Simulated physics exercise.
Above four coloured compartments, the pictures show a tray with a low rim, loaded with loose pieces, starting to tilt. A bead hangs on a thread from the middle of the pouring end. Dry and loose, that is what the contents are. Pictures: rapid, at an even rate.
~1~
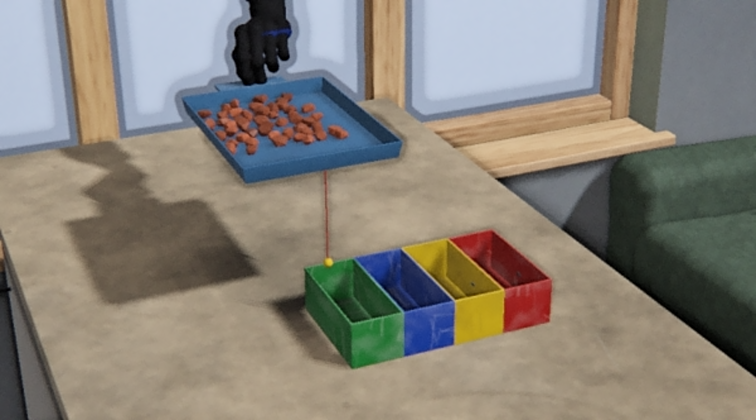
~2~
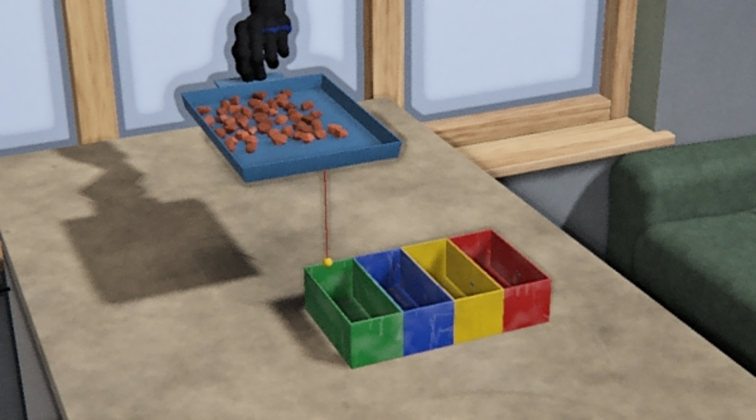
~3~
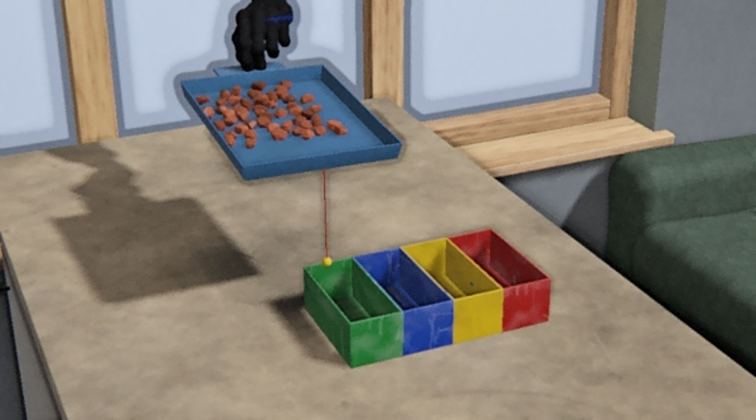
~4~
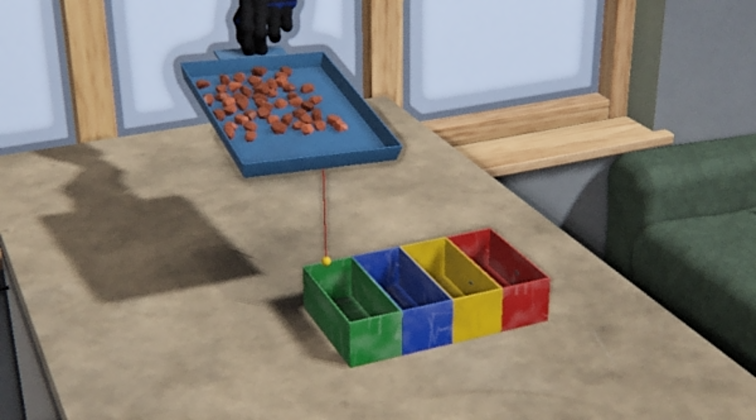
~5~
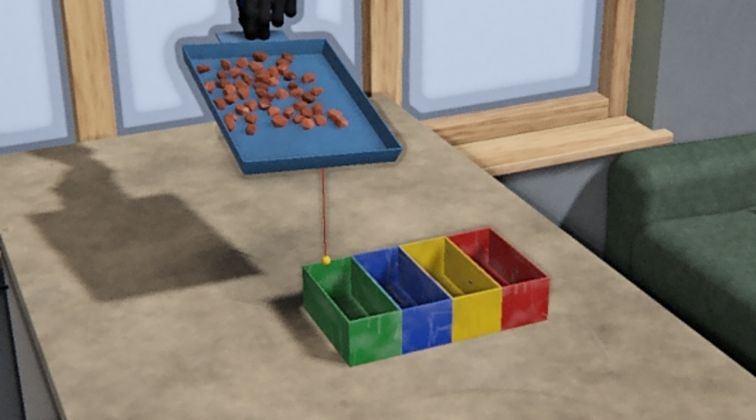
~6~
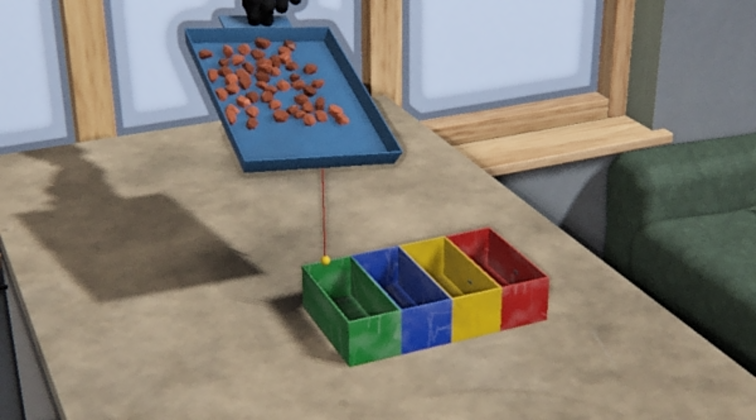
To begin with, a dark hand holds a blue tray of loose reddish-brown pieces nearly level above green, blue, yellow and red compartments, a bead hanging from its near edge. The hand then steadily raises the far end, tilting the tray toward the viewer, while the compartments stay put.
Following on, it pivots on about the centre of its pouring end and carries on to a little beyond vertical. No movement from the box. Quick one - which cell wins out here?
The blue one wins out.
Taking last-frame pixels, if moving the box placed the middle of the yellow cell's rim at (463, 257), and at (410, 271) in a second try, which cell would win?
That blue cell first, yellow second.
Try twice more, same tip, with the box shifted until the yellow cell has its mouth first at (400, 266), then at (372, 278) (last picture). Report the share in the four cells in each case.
100 %, 100 %.
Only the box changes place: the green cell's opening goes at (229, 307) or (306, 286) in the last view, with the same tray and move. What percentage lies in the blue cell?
About 0 and 20 per cent respectively.
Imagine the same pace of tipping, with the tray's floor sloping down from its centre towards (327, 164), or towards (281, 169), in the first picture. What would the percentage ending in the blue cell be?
Shares: About 30 in a hundred, then about 0 in a hundred.
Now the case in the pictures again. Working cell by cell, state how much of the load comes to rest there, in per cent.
Final shares - green cell 20 percent, blue cell 60 percent, yellow cell 10 percent, red cell 0 percent.
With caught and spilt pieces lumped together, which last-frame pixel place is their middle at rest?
Somewhere around (405, 318) in the last picture.
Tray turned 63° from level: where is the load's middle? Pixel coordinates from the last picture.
The load is centred near (359, 144).
Just after the last frame, tray tipped steeply; every one on the tray.
A moment on, tray tipped past a quarter turn; roughly half on the tray; roughly a third in the blue cell; about a tenth in the yellow cell; about a tenth in the green cell; about a tenth falling or outside the box.
Further on, tray tipped past a quarter turn; roughly two thirds in the blue cell; roughly a quarter in the green cell; about a tenth in the yellow cell; about a tenth falling or outside the box.
When it is over, tray tipped past a quarter turn; roughly two thirds in the blue cell; roughly a quarter in the green cell; about a tenth in the yellow cell; not one in the red cell; about a tenth outside the box.
